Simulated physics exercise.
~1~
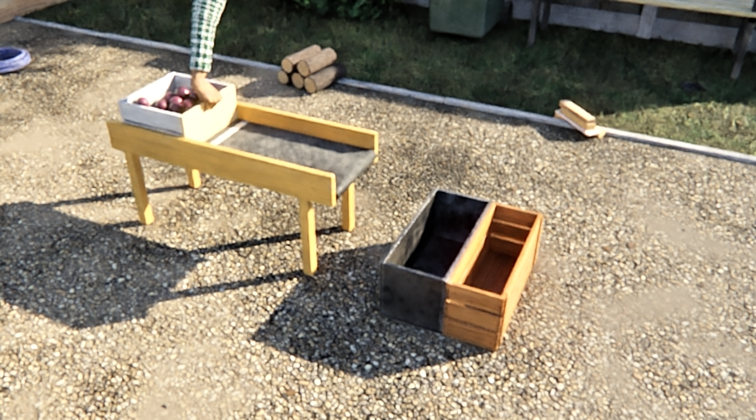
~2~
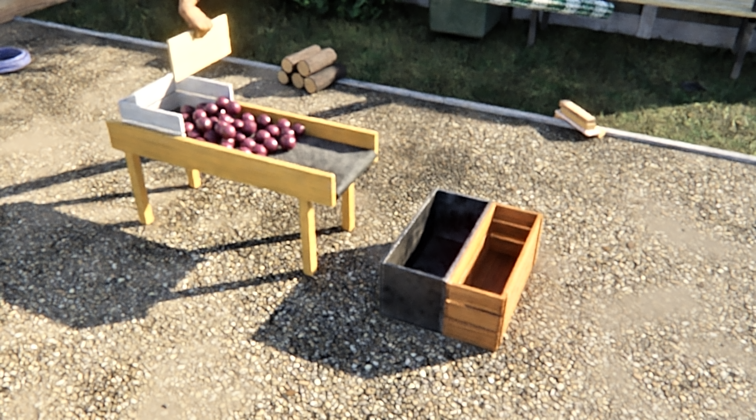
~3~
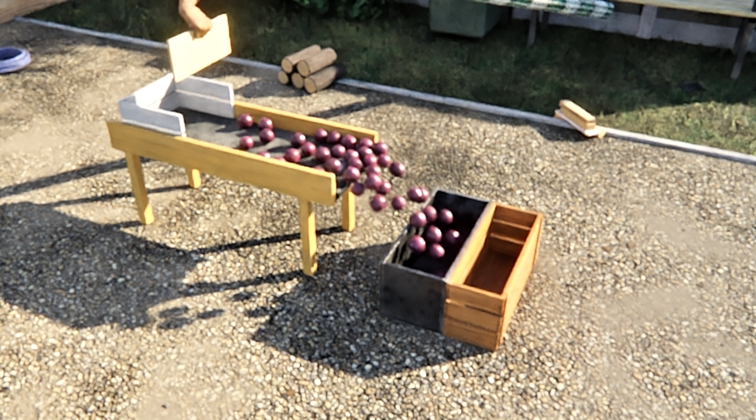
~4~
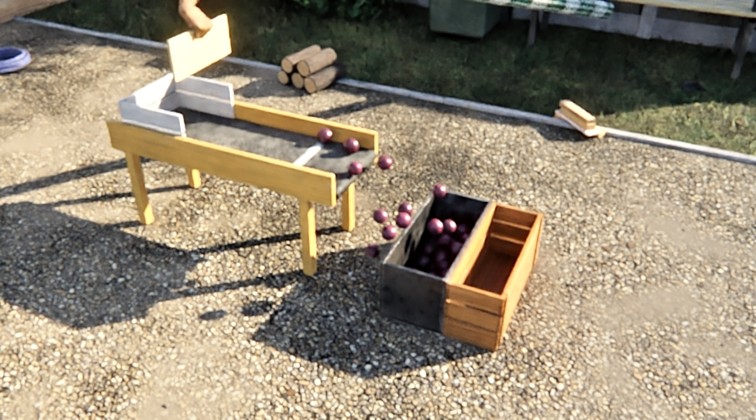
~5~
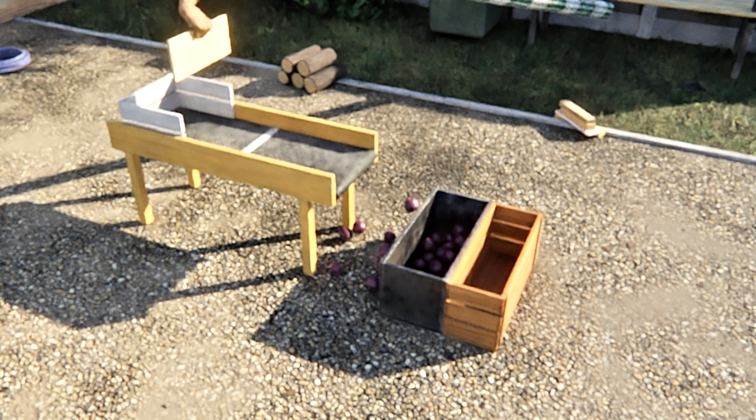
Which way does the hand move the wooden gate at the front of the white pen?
The hand moves the gate up, raising it clear of the belt so the onions can come out.
